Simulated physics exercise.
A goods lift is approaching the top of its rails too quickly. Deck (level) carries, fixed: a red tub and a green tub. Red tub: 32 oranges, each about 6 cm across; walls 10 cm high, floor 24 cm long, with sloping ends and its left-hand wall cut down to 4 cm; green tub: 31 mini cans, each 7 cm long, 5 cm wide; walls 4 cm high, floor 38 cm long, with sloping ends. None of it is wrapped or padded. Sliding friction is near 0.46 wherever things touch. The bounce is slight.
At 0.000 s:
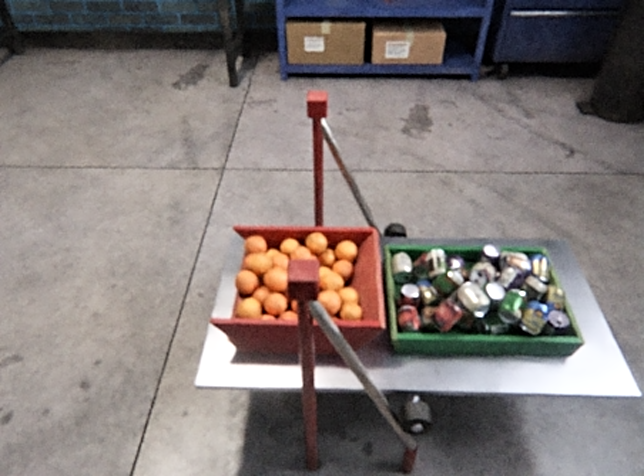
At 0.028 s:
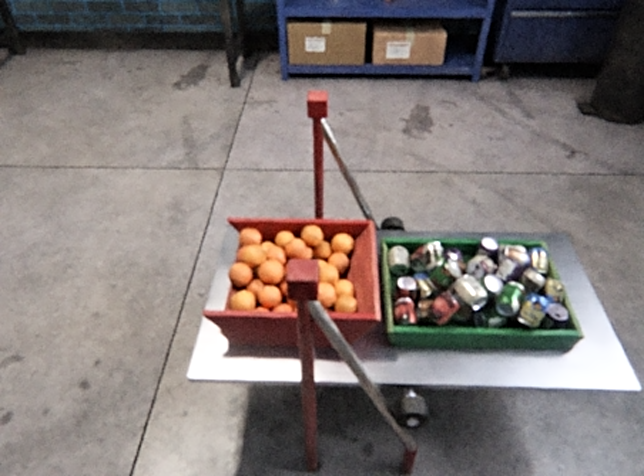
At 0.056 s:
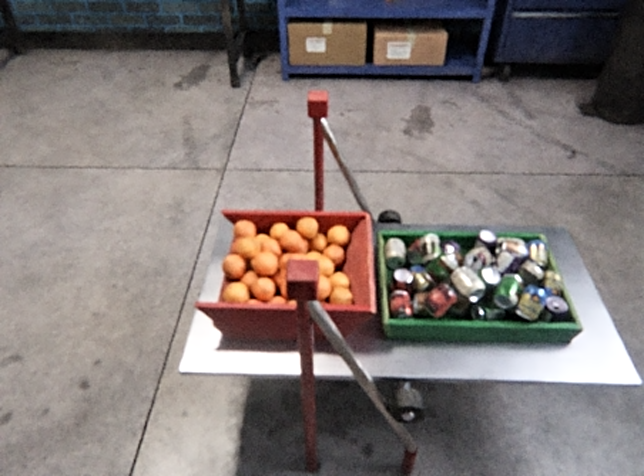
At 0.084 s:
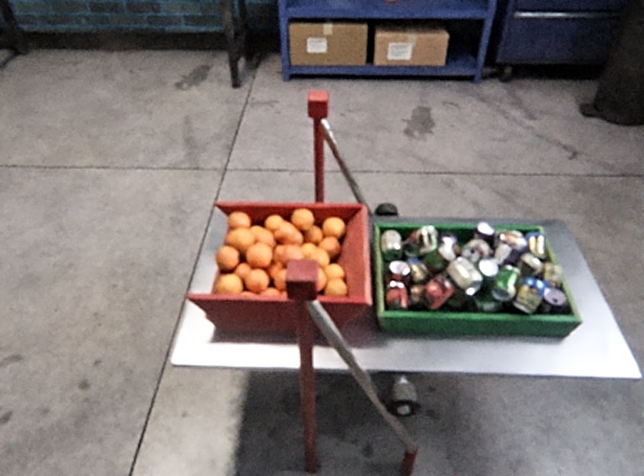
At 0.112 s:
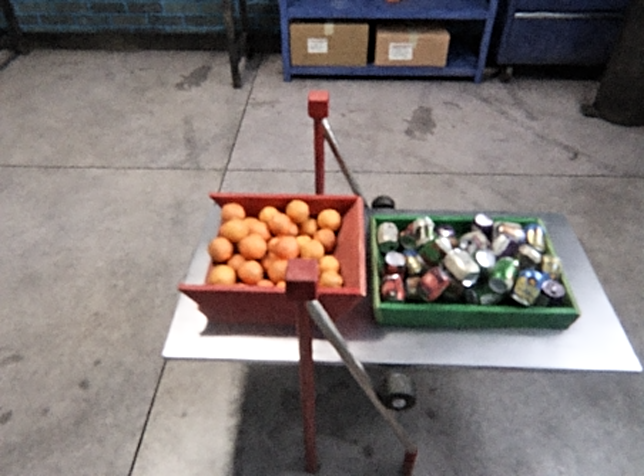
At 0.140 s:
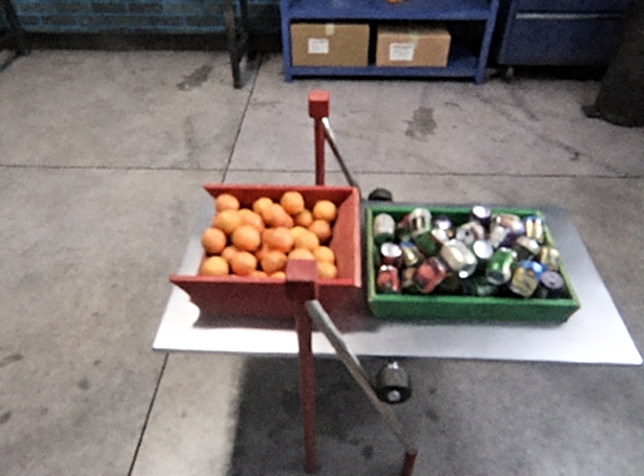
A red tub of oranges and a green tub of small cans rode side by side on a pale board, which rose slightly past the red posts, with everything staying inside the tubs.
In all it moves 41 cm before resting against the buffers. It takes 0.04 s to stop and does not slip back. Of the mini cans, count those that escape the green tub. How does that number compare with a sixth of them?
It is smaller than a sixth.
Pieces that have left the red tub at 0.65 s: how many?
Red tub - close to 4.
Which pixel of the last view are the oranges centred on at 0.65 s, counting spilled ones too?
In the last picture they centre on about (187, 161).
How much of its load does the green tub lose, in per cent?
Roughly 0 per cent of them.
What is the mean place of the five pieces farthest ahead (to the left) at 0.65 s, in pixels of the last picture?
(108, 158).
After 0.37 s, braking begins.
After 0.49 s, red tub 32 in, 0 out and green tub 31 in, 0 out.
After 0.65 s, red tub 28 in, 4 out and green tub 31 in, 0 out.
After 0.87 s, red tub 27 in, 5 out and green tub 31 in, 0 out.
When it is over (at 1.42 s), red tub 27 in, 5 out and green tub 31 in, 0 out. Asked share, 0 of 31, 0 per cent.
